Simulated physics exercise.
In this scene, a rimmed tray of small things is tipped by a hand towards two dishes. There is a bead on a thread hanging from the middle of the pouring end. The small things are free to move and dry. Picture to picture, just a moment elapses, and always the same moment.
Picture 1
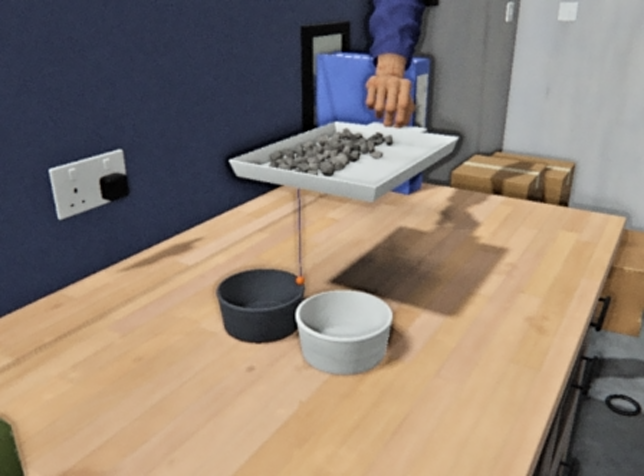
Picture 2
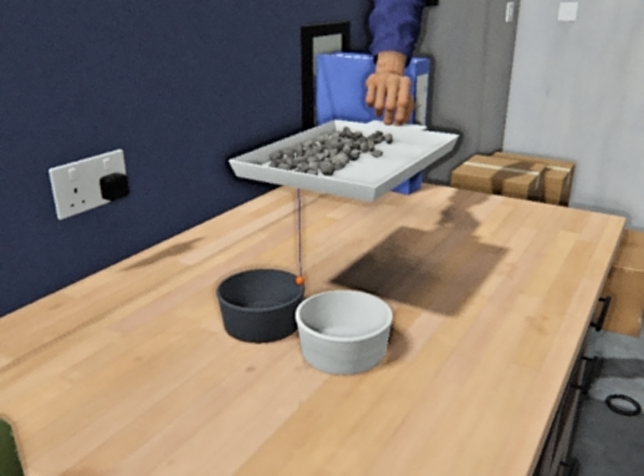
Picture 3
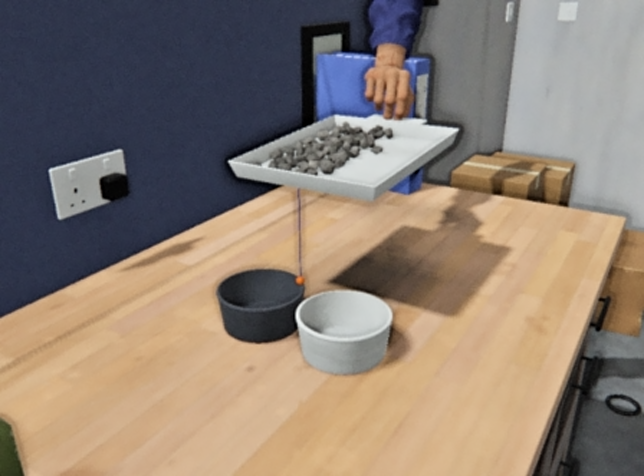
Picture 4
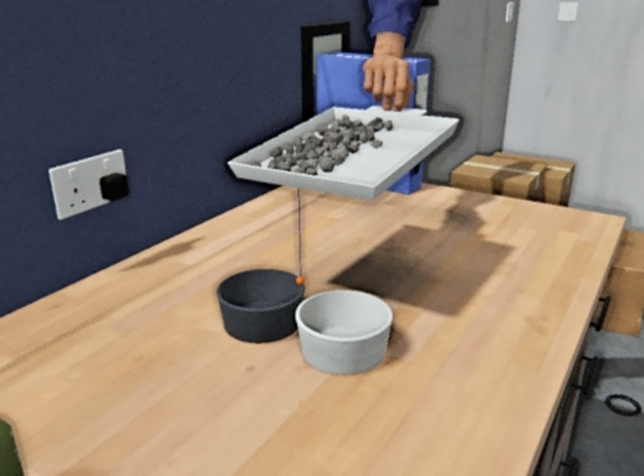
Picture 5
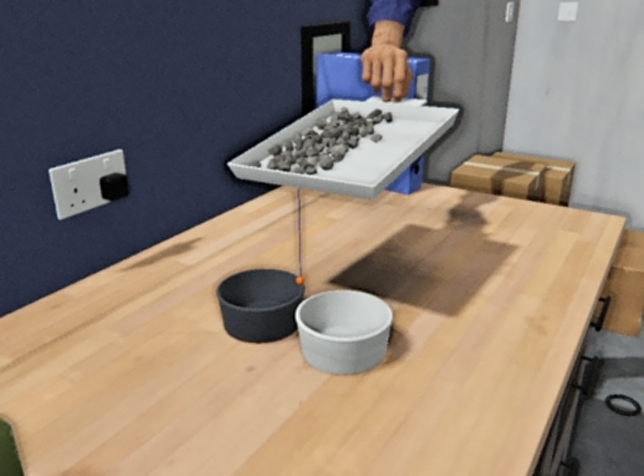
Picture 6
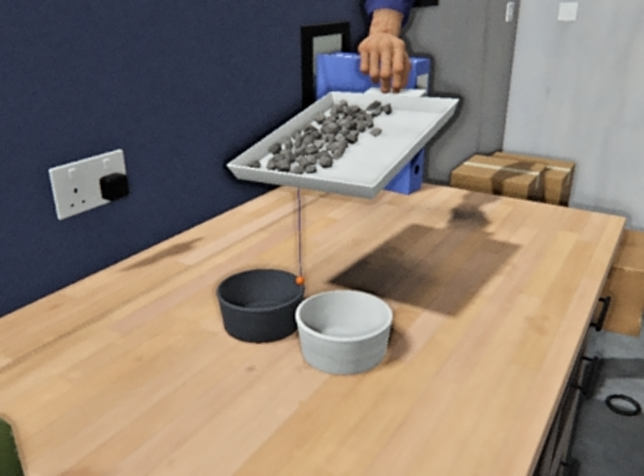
A hand slowly raises the far end of a white tray of grey gravel.
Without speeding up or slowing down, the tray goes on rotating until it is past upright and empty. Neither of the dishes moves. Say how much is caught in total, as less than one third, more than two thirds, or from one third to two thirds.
The share caught will be moderate, a third to two thirds of the load.
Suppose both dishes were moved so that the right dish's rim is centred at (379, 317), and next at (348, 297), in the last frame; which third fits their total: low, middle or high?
The earlier try, under a third; the later try, less than a third.
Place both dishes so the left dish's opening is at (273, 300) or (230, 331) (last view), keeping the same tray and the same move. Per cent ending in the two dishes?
60 % and 10 %.
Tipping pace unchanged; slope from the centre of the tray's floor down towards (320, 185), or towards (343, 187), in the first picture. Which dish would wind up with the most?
First try, the dish at right; second try, the dish at right.
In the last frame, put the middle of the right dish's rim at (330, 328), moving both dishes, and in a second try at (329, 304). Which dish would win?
Attempt 1: The one on the left side. Attempt 2: The one on the left side.
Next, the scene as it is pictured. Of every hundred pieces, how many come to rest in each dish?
40 percent ends in the left dish, 0 percent in the right.
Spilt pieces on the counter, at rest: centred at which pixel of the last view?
Those pieces end up centred close to (212, 368).
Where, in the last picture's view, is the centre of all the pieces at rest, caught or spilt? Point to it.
Somewhere close to (252, 331) in the last picture.
Shortly afterwards, tray tipped steeply; the whole lot on the tray.
Next, tray tipped right over; near a quarter on the tray; near a quarter in the left dish; near a quarter outside both; near a quarter in the air.
Some moments later, tray tipped past a quarter turn; only a few in the right dish; near half in the left dish; near half outside both.
In the end, tray tipped past a quarter turn; only a few in the right dish; near half in the left dish; near half outside both.
